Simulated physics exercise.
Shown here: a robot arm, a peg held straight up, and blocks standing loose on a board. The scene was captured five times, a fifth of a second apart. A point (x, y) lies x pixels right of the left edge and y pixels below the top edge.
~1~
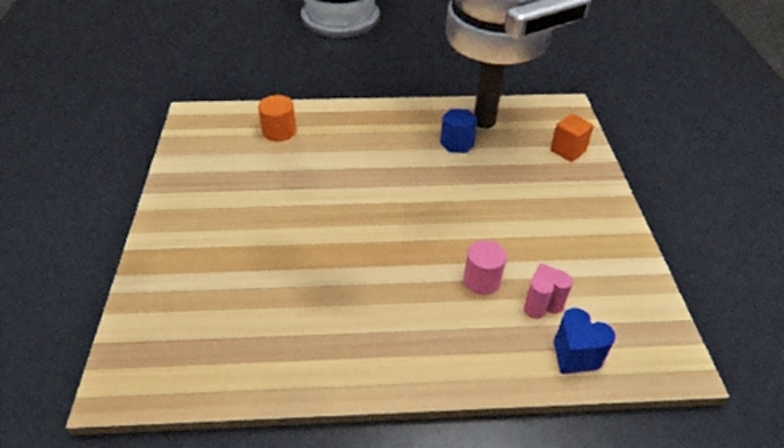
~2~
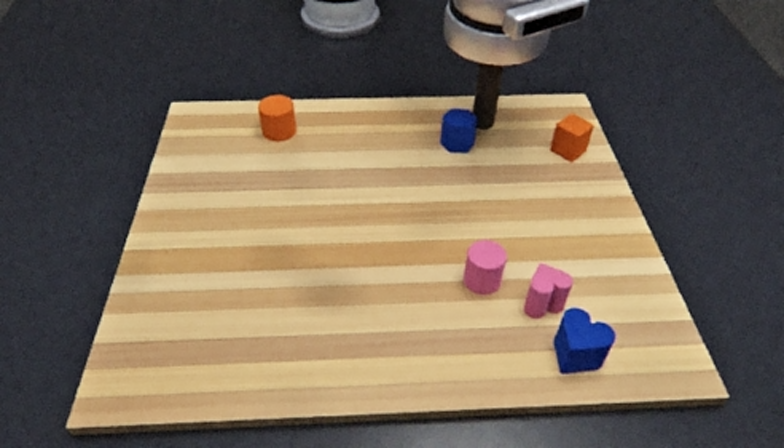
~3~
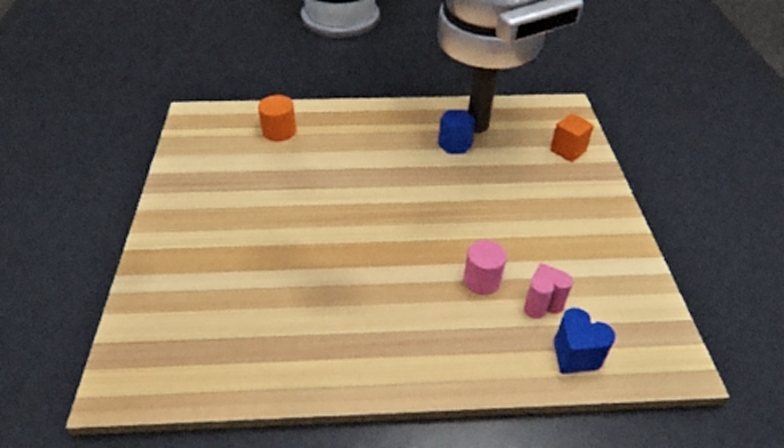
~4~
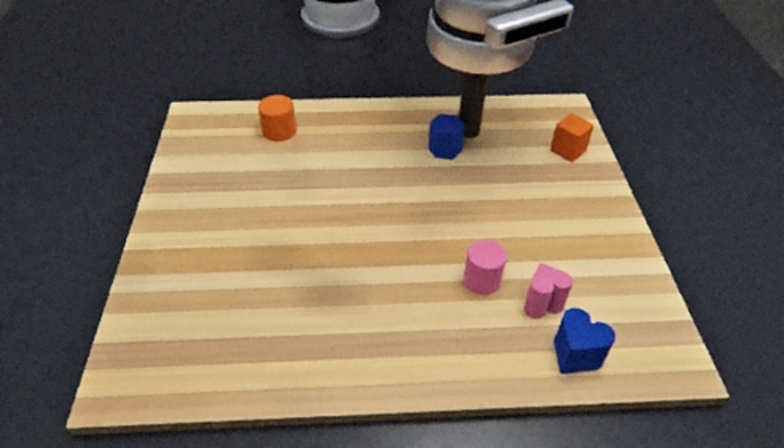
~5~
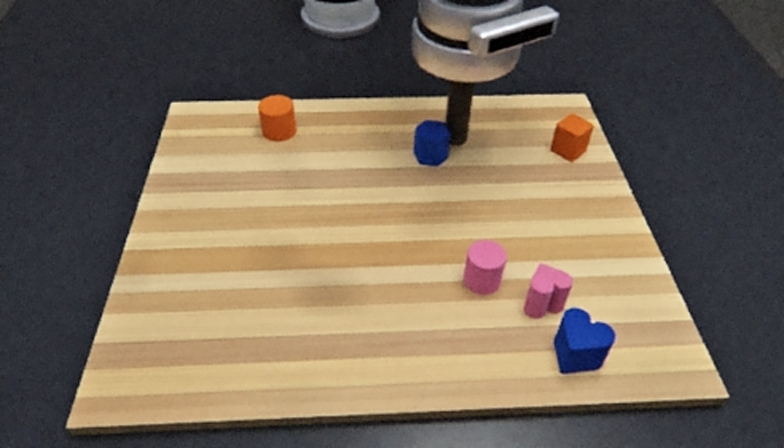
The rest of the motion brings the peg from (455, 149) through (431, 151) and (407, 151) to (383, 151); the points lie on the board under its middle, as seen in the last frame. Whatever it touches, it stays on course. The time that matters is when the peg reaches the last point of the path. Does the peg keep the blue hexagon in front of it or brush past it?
Slipped off.
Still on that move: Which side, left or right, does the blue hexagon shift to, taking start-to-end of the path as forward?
Sideways shift: Left.
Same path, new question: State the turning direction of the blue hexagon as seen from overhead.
The blue hexagon rotates counterclockwise.
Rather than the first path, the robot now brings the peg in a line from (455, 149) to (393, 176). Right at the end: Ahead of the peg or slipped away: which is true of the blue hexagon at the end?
At the end of the path, the peg is still pushing the blue hexagon ahead of it.
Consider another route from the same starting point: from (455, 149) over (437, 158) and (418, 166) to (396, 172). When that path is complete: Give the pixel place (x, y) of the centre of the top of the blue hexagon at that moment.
Its top middle will sit at (368, 150).
What follows on the original path. Halfway along, peg at (419, 142); blue hexagon at (402, 138), turned 45° anticlockwise.
At the end, peg at (383, 142); blue hexagon at (393, 142), turned 65° anticlockwise.
